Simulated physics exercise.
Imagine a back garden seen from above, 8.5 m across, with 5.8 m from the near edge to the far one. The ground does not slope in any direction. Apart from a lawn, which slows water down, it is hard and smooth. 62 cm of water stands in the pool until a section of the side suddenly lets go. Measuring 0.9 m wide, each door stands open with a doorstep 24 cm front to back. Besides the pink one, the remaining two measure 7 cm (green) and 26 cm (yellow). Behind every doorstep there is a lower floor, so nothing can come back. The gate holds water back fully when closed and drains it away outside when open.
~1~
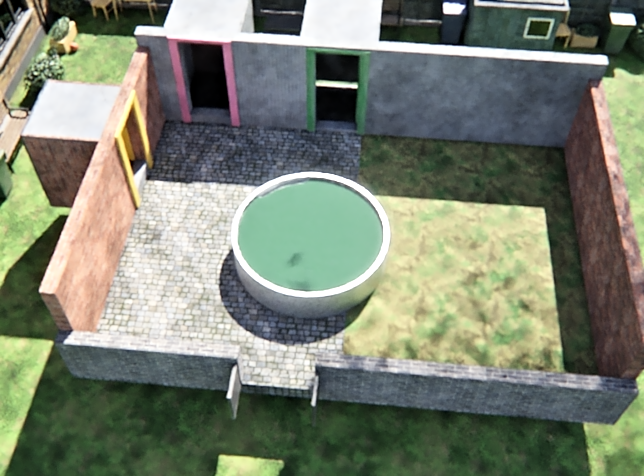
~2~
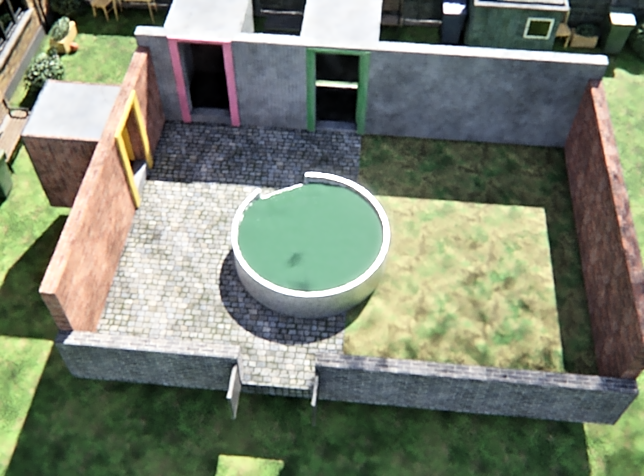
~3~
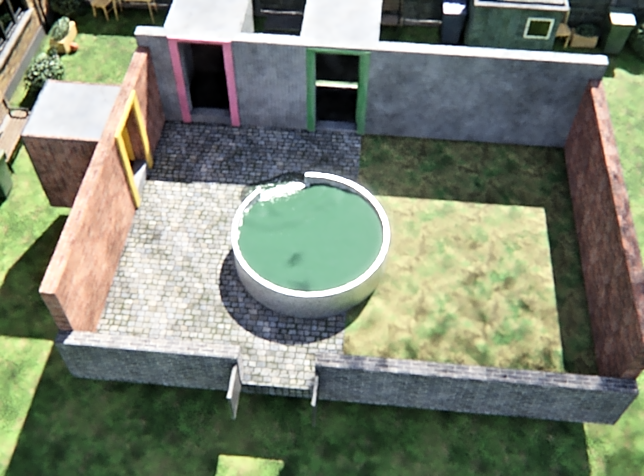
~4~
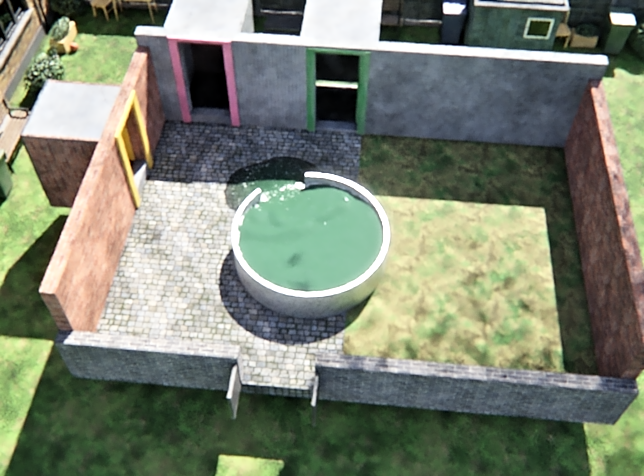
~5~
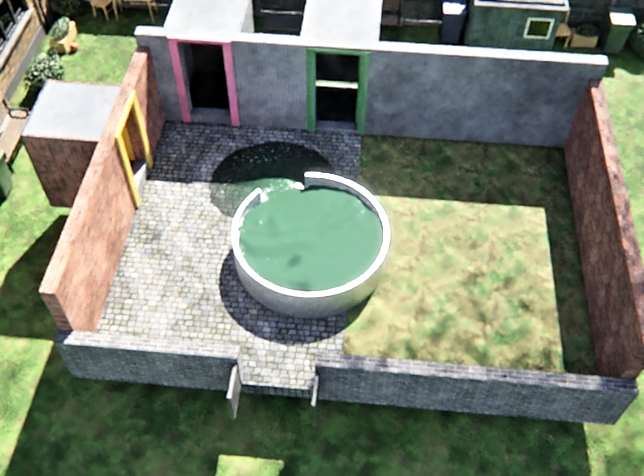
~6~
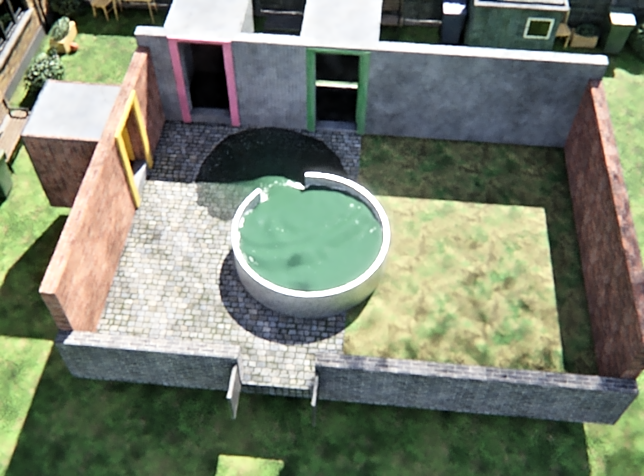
At first, a round pool of still green water sits in a walled garden, with pink, green and yellow doorways around it. Then a gap opens in the far side of its rim, and water pours out, spreading in a widening dark sheet across the paving behind the pool.
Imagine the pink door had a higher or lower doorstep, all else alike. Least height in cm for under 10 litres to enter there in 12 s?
Roughly 26 cm.
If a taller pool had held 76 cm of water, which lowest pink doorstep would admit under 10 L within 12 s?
The step would need to be some 33 cm high.
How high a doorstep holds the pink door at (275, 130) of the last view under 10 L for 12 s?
It needs roughly 28 cm.
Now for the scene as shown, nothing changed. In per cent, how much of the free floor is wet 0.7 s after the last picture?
About 20 per cent.
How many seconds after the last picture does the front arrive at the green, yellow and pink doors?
Green at 0.3 s, yellow at 0.8 s and pink at 0.2 s.
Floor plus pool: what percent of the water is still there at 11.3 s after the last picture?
Something near 92 out of a hundred parts.
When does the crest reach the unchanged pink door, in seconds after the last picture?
Roughly at 2.4 s.
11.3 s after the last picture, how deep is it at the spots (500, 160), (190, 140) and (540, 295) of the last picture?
In that order: 5, 10 and 1 cm.
Then, 0.7 s after the last picture water covers 20 % of the floor, deepest (34 cm) near (287, 199); 22 cm at the pink door, 0 litres in over its 20 cm doorstep.
Then, 2.3 s after the last picture water covers 25 % of the floor, deepest (36 cm) near (166, 120); 29 cm at the pink door, 16 litres in over its 20 cm doorstep.
Then, 11.3 s after the last picture water covers 95 % of the floor, deepest (11 cm) near (88, 356); 10 cm at the pink door, 46 litres in over its 20 cm doorstep.
At the pink door as built, the water peaked near 29 cm, 2.3 s after the last picture.
With a doorstep of 22.5 cm, 25 litres would have come in within the 12 s; with 30 cm, 3 litres. So under 10 litres takes about 26 cm.
